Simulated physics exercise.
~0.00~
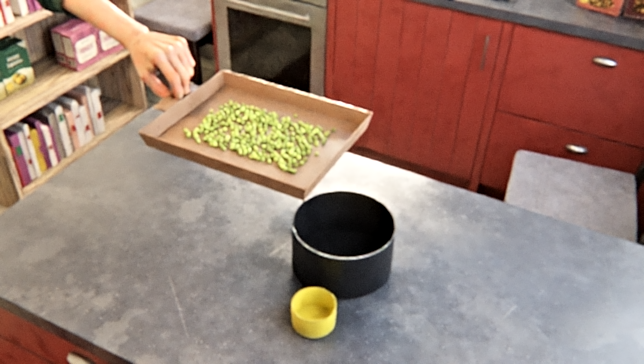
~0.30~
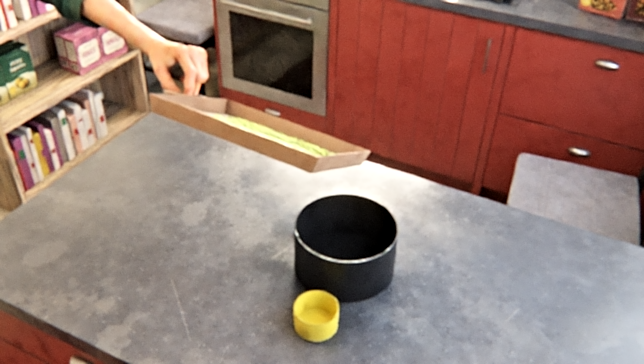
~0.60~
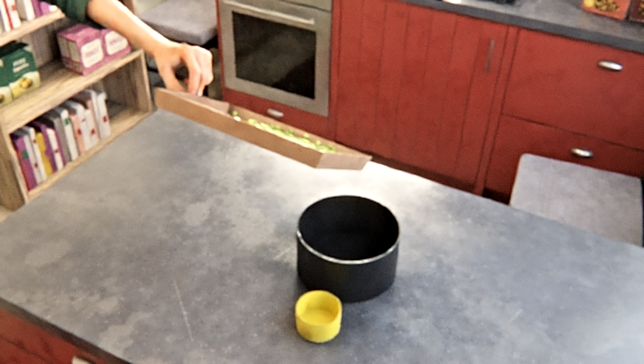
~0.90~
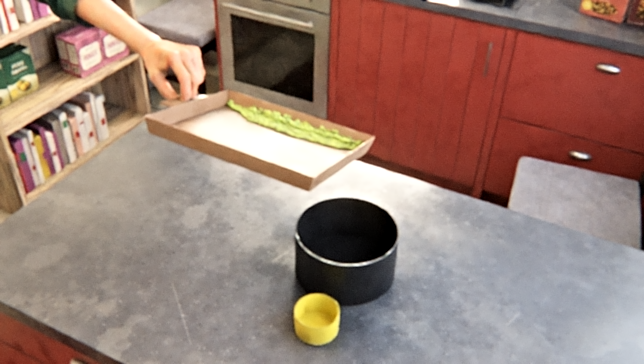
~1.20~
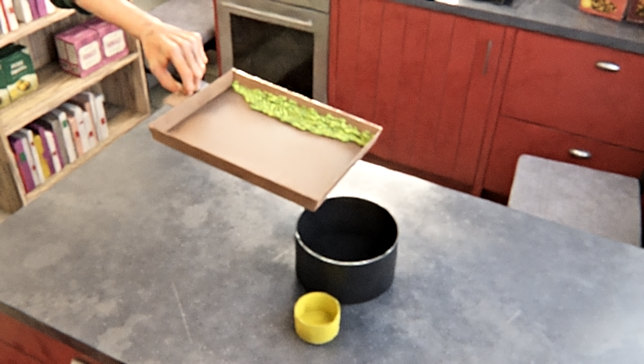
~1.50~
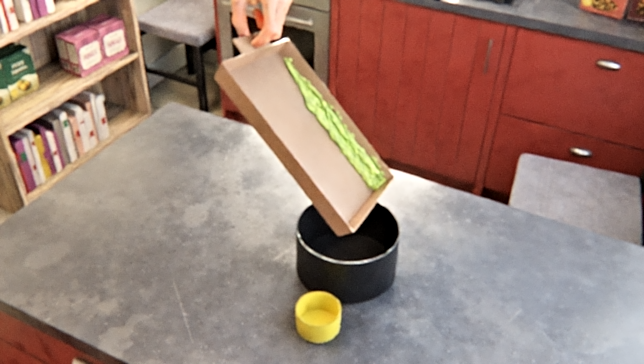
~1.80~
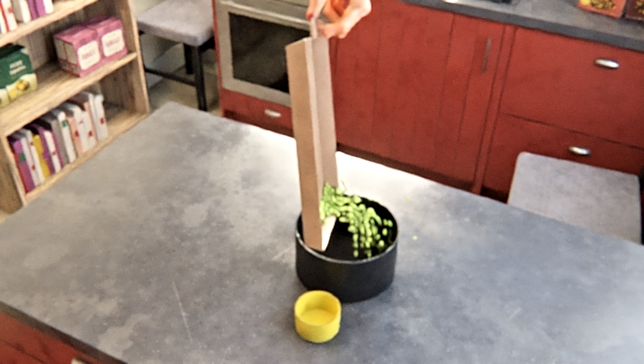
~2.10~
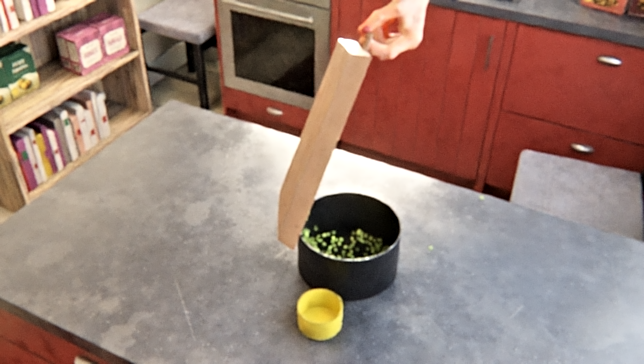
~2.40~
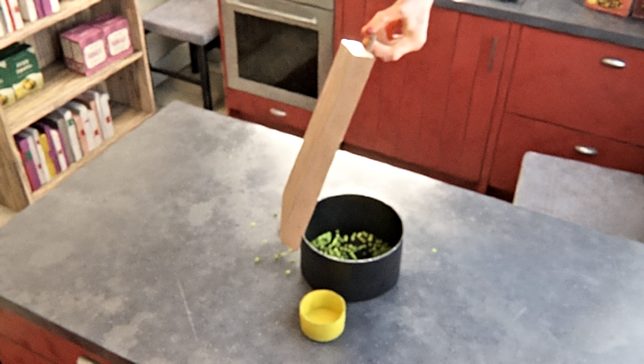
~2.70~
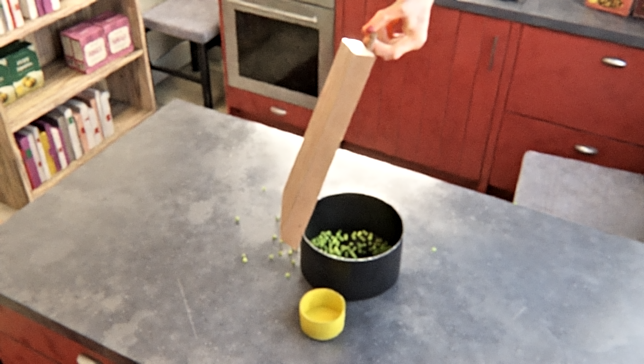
In a kitchen, a hand tilted a shallow brown tray of green dried peas, levelled it somewhat, then tipped it steeply over a black pot; most poured in, a few scattered on the grey counter, and the small yellow dish stayed empty.
